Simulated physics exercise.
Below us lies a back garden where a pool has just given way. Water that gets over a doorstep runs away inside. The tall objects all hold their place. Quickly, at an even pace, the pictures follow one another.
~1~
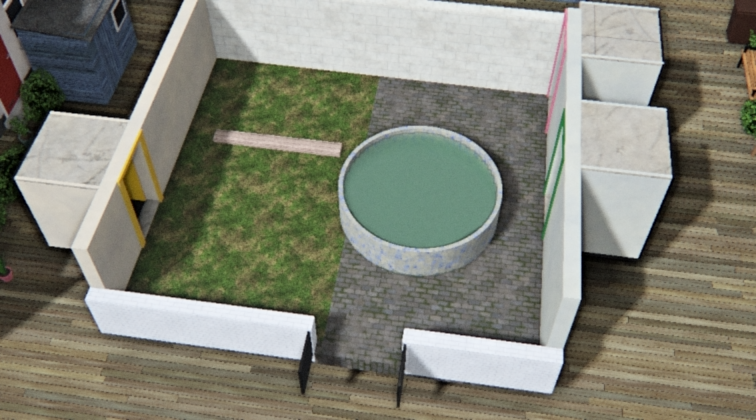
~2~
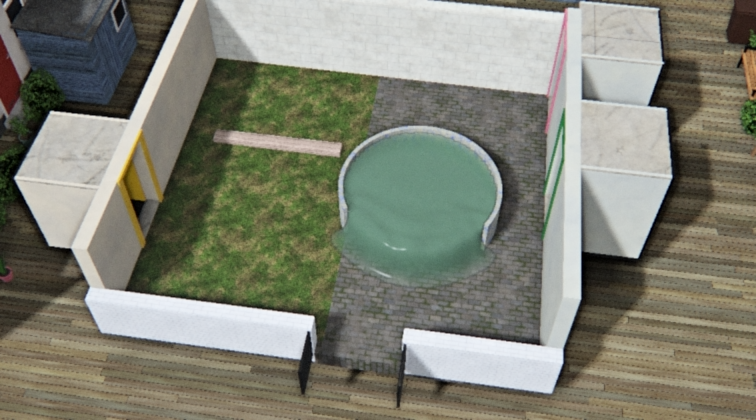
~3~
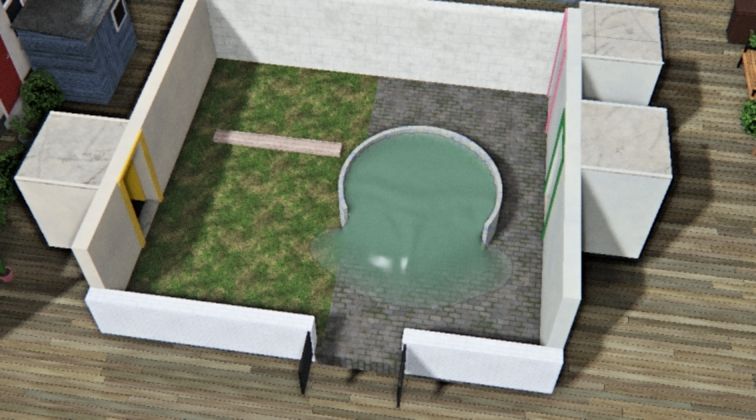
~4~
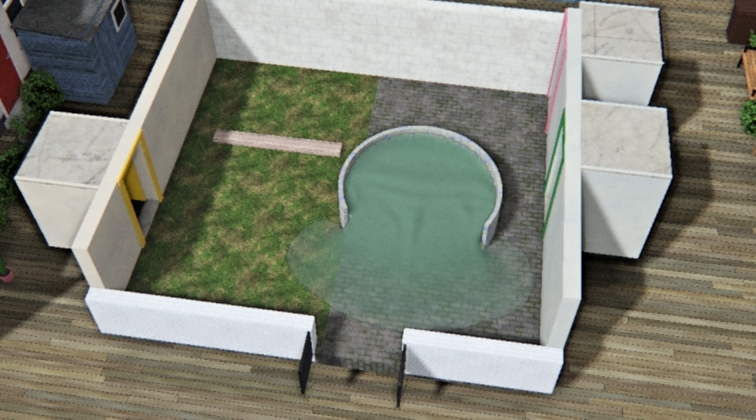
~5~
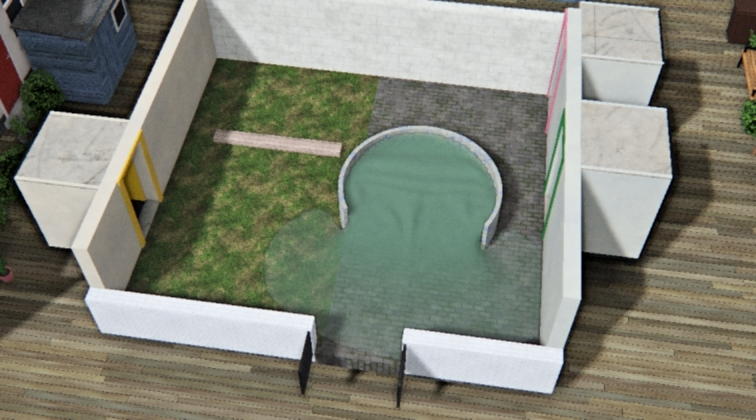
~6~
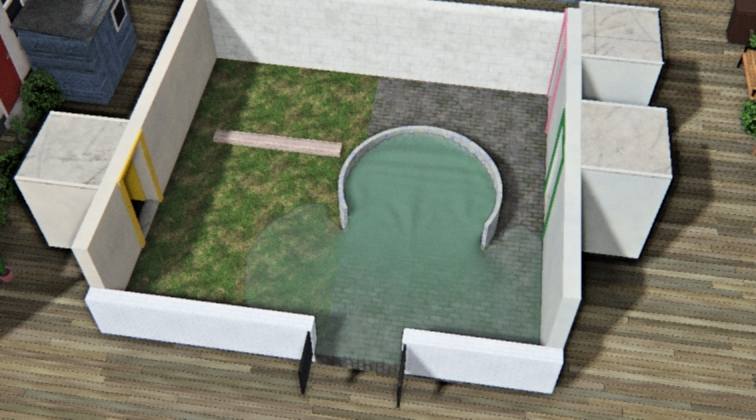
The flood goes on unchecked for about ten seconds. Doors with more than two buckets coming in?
Result: Yellow door: Two buckets at most; pink door: Over two buckets; green door: Over two buckets.
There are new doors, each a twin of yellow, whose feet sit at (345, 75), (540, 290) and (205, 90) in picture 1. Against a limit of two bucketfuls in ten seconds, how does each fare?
So it goes runs below, then runs above, then runs below.
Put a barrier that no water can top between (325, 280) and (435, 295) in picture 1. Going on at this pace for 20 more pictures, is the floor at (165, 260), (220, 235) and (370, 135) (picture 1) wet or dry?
Taking the points in order - wetted, wetted, unwetted.
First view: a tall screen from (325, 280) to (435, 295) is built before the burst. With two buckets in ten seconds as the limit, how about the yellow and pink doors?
Yellow door is overwhelmed, pink door is overwhelmed.
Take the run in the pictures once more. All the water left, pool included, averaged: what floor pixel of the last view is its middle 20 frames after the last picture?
Around pixel (406, 266).
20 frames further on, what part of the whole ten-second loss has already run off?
My guess would be around 60 percent.
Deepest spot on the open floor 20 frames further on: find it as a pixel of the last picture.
Somewhere around pixel (525, 368).
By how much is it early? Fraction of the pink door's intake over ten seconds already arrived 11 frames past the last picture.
That share would be near 0 %.
A moment on, water covers 30 % of the floor; the yellow door not reached, the pink door not reached, the green door wet at the sill, nothing in.
Next, water covers 35 % of the floor; the yellow door not reached, the pink door not reached, the green door wet at the sill, nothing in.
Then, water covers 50 % of the floor; the yellow door wet at the sill, nothing in, the pink door not reached, the green door under two buckets in.
Later, water covers 70 % of the floor; the yellow door wet at the sill, nothing in, the pink door over two buckets in, the green door over two buckets in.
In the end, water covers 95 % of the floor; the yellow door under two buckets in, the pink door far over two buckets in, the green door over two buckets in.
